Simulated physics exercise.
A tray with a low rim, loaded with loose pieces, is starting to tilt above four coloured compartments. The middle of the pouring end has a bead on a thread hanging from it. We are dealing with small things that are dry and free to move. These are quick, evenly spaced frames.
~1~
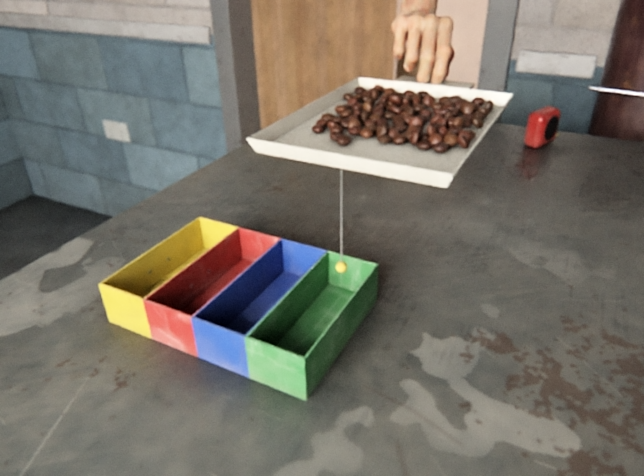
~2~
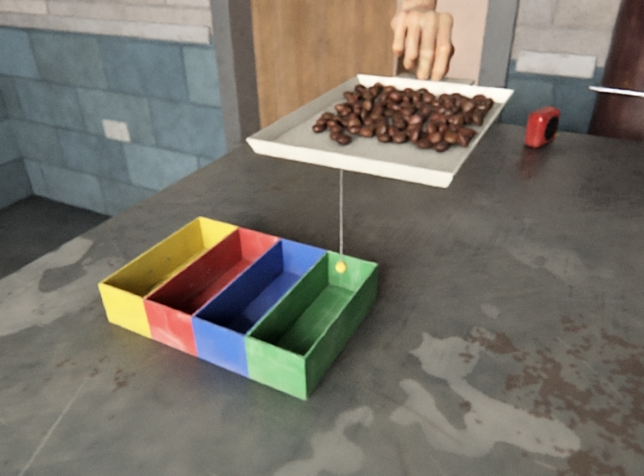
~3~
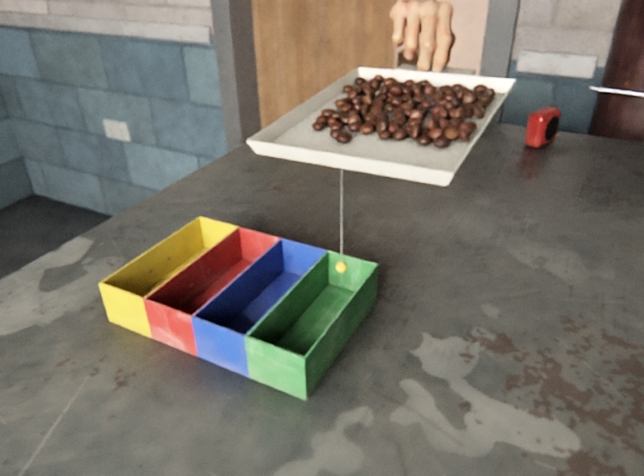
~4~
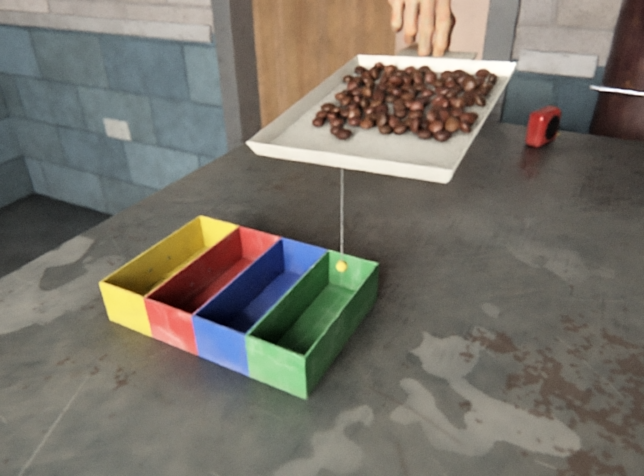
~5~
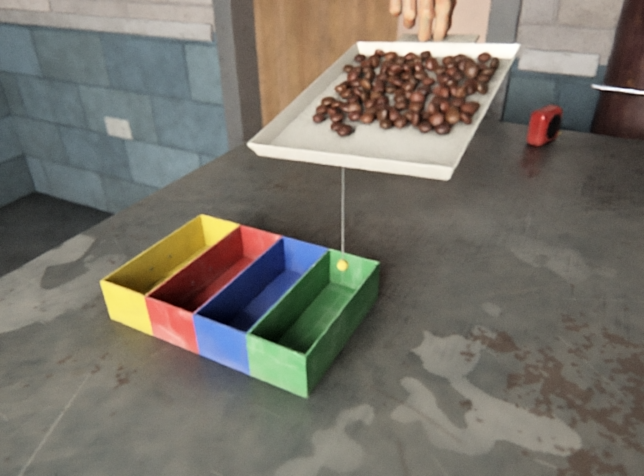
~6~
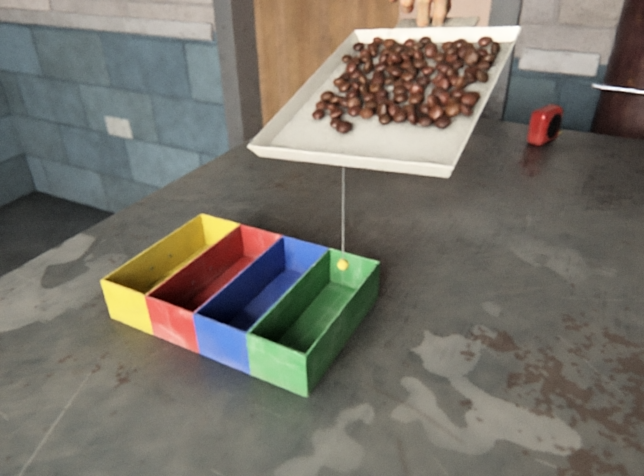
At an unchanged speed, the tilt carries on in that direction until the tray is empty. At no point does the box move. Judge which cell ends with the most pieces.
The blue cell ends with the most.
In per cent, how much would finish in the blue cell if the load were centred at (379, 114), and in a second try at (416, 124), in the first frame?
First case: Around 50 %; second case: Around 50 %.
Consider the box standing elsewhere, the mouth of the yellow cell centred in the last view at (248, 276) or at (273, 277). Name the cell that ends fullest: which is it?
For the first spot I'd say that yellow cell, and for the second spot the cell in yellow.
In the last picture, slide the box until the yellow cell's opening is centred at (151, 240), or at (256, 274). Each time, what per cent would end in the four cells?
Estimates in order: 80 percent, 80 percent.
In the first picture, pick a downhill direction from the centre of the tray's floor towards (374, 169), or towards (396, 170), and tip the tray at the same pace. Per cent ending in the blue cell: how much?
Roughly 10 percent first and 0 percent second.
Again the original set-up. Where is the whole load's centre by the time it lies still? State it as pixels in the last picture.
Somewhere close to (264, 317) in the last picture.
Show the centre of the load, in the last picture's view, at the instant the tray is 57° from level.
(298, 147).
Soon, tray tipped steeply; about two thirds on the tray; a stray few in the blue cell; a stray few in the red cell; about a quarter falling or outside the box.
A while on, tray tipped right over; a stray few on the tray; about a third in the blue cell; about a quarter in the red cell; a small part in the green cell; about a quarter falling or outside the box.
Towards the end, tray tipped past a quarter turn; about half in the blue cell; about a quarter in the red cell; about a quarter in the green cell; a small part falling or outside the box.
Finally, tray tipped past a quarter turn; about half in the blue cell; about a quarter in the red cell; about a quarter in the green cell; none in the yellow cell; a small part outside the box.
